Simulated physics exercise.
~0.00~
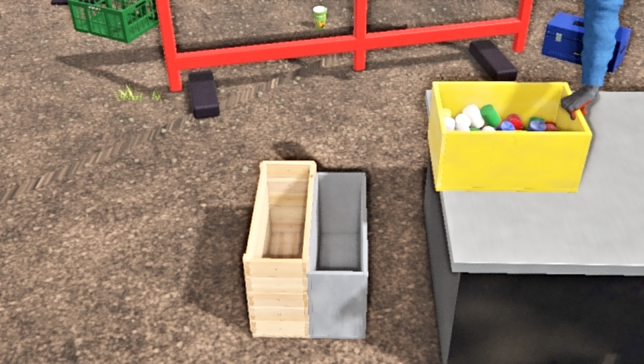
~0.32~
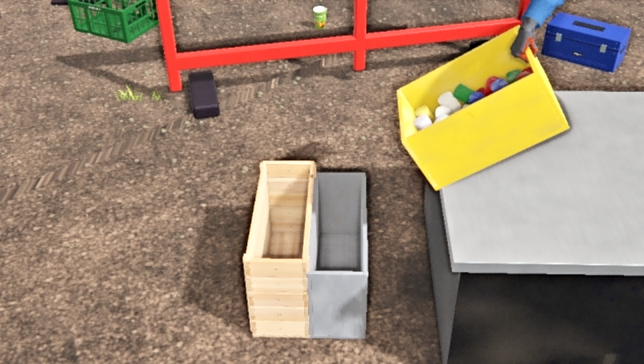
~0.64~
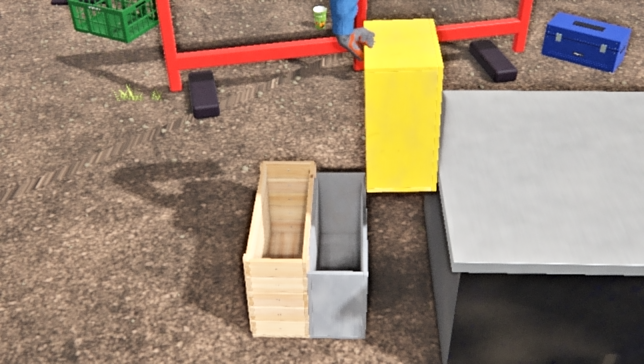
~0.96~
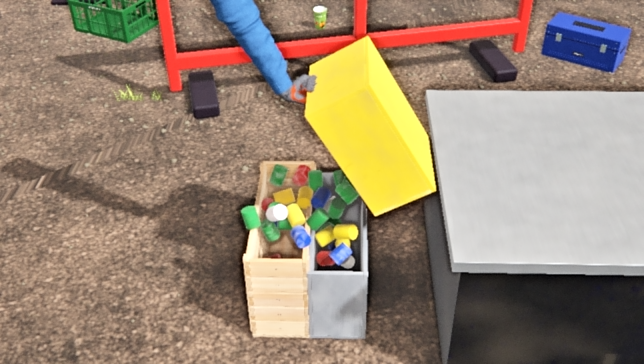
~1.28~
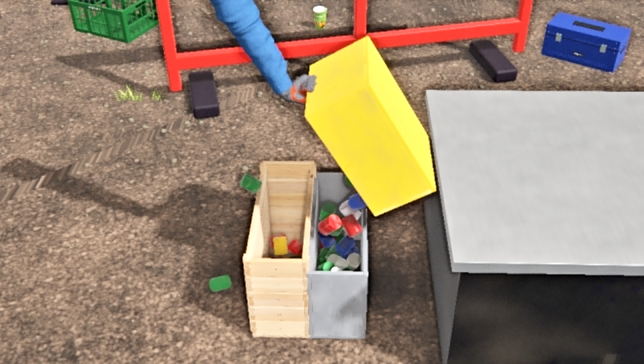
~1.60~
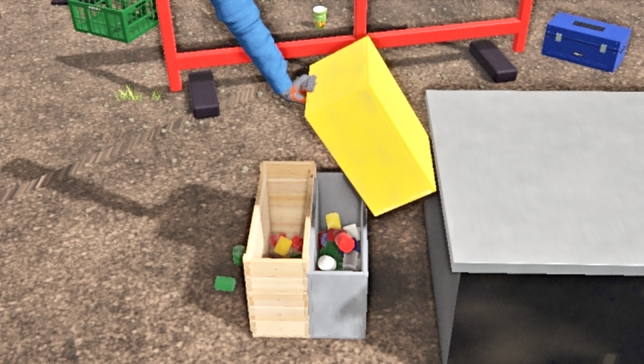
A blue-sleeved arm tips a yellow box, spilling colourful jars into two bins and onto the ground.
